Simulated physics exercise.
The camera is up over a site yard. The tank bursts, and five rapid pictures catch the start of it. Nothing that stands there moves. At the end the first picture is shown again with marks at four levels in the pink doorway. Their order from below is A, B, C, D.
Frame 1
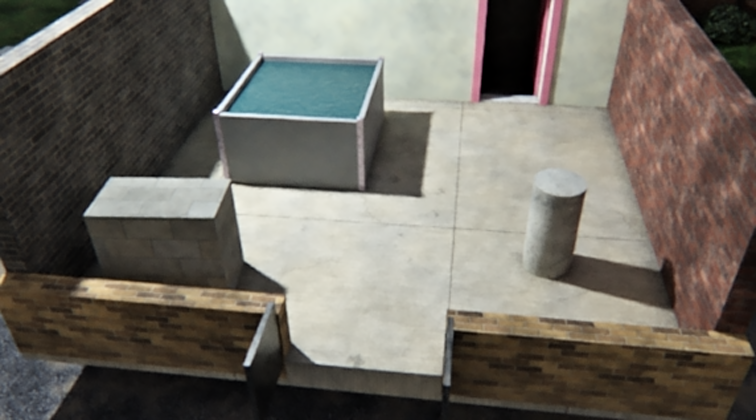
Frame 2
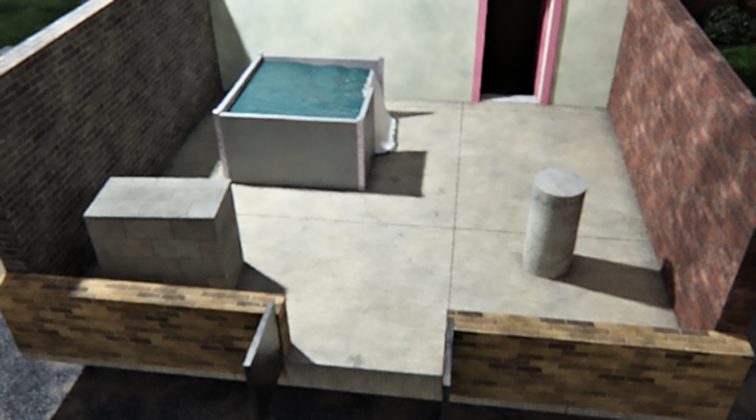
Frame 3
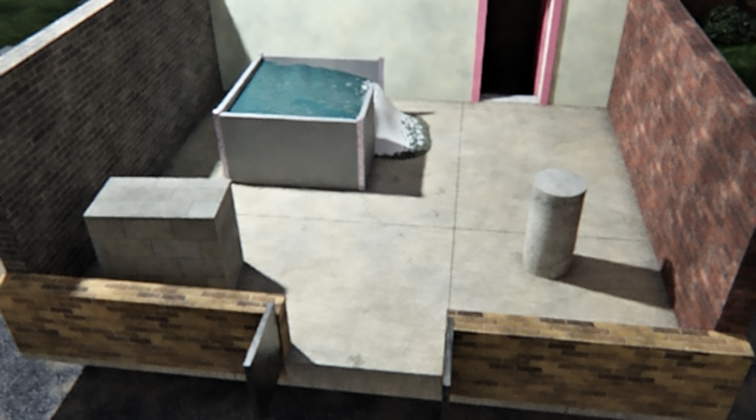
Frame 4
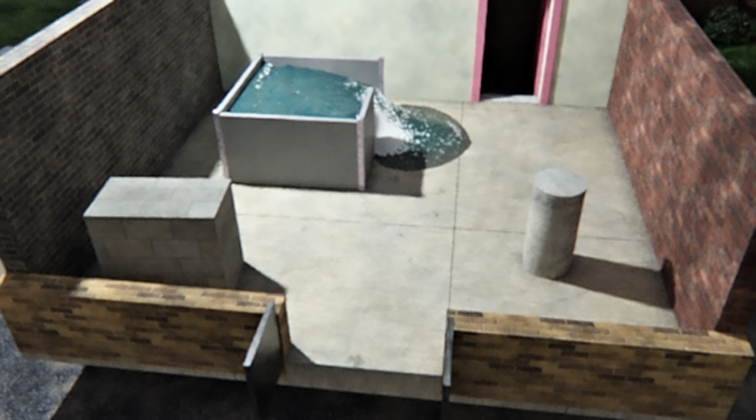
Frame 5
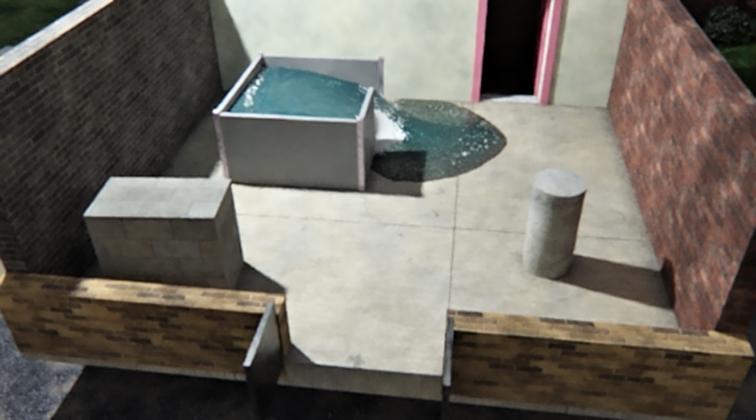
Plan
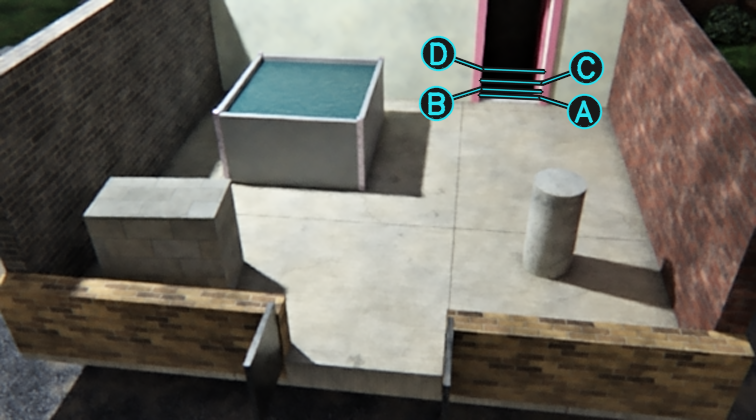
Walled concrete yard with water pouring from the right side of a raised tank and spreading rightward across the ground.
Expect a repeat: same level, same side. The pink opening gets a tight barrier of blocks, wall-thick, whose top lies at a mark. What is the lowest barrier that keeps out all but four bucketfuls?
The answer is mark B.
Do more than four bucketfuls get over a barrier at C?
No, that is safe.
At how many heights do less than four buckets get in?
Three of them.
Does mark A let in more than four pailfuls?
Yes, it does.
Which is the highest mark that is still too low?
A.
On the marked copy, A at (509, 96); B at (510, 90); C at (511, 81); D at (512, 70); from the bottom up A, B, C, D.
With A, about 9 bucketfuls get in.
With B, a bucket or two gets in.
With C, nothing gets over.
With D, nothing gets over.
